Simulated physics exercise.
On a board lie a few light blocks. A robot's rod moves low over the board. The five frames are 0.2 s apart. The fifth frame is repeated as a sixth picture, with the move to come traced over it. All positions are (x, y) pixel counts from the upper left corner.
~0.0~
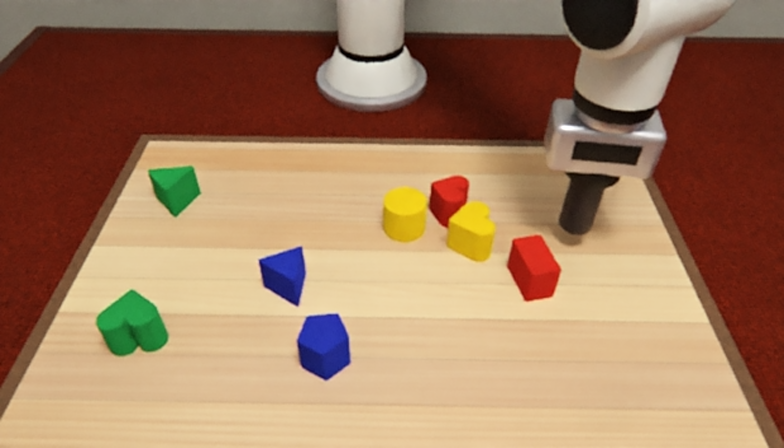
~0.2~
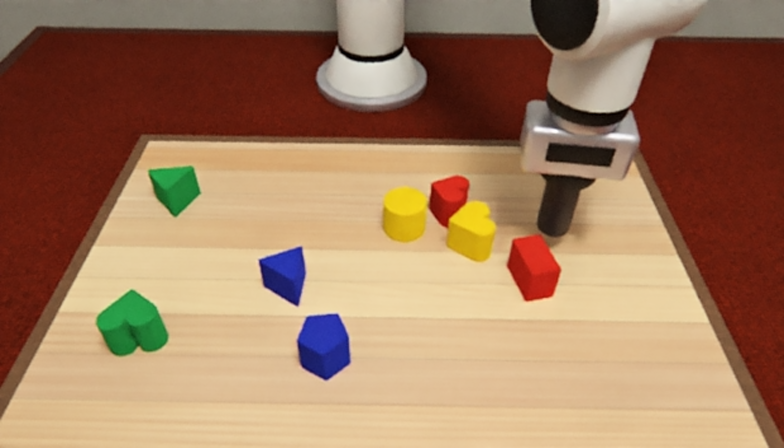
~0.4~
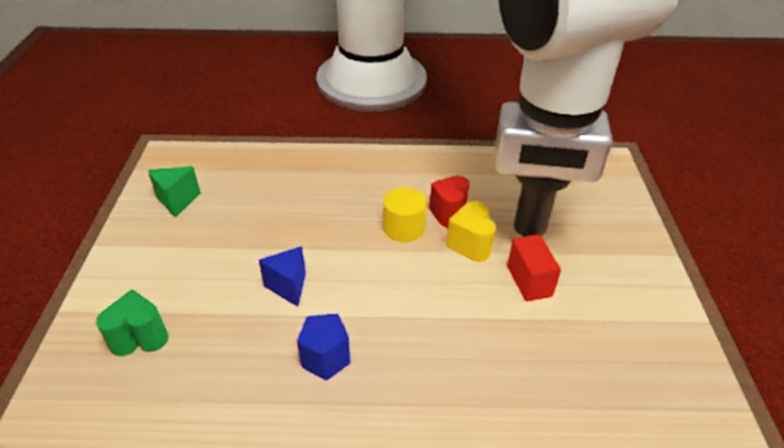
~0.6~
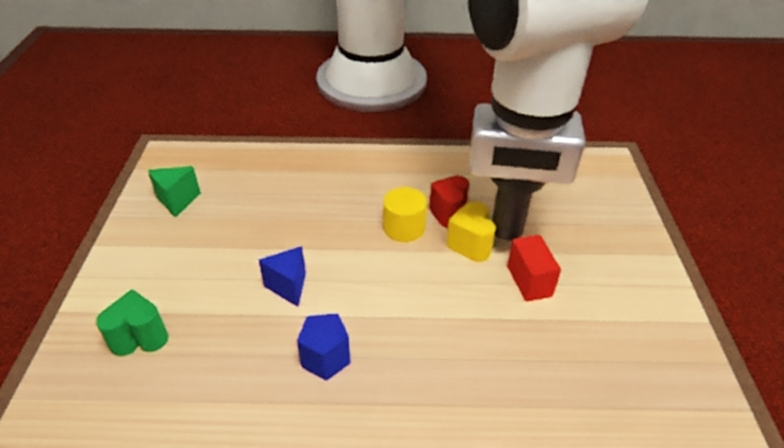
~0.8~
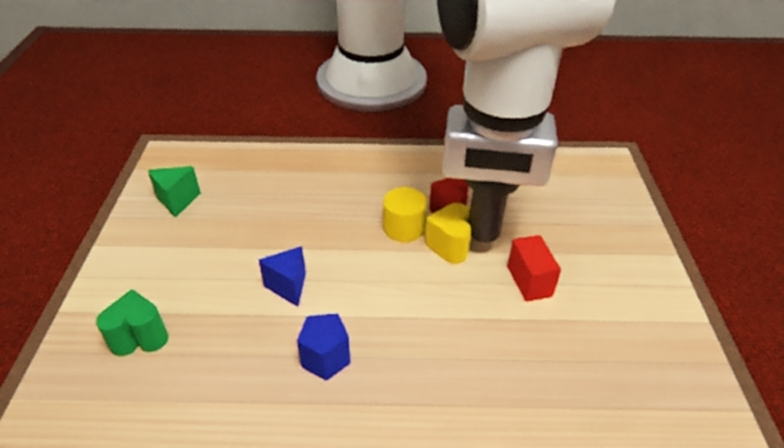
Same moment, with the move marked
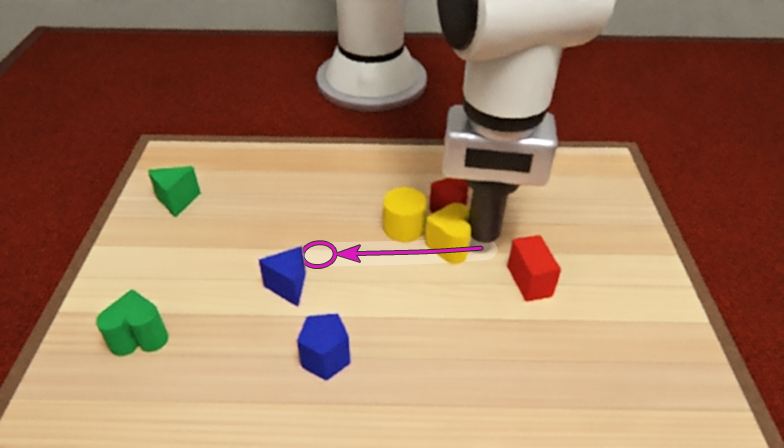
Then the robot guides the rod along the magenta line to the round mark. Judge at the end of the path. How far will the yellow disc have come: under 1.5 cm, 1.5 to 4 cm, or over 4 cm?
The yellow disc moves 1.5-4 cm.
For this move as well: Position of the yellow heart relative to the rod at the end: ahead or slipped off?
The rod keeps it before itself.
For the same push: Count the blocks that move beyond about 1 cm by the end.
Two of them.
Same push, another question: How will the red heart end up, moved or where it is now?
Undisturbed, or as good as.
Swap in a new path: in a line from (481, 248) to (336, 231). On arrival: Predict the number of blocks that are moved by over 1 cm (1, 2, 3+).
2.
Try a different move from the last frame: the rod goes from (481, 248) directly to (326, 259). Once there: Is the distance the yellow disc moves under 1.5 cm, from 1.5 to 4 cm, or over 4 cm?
The middle band: 1.5 to 4 cm.
Drawn move, in a line from (481, 248) to (319, 254).
On the path given first. One third of the way, rod (427, 236); yellow disc (384, 194); yellow heart (395, 222).
Two thirds of the way, rod (371, 238); yellow disc (377, 191); yellow heart (339, 223).
At the end, rod (317, 239); blue triangle still; yellow disc (377, 191); red heart still; yellow heart (283, 224).
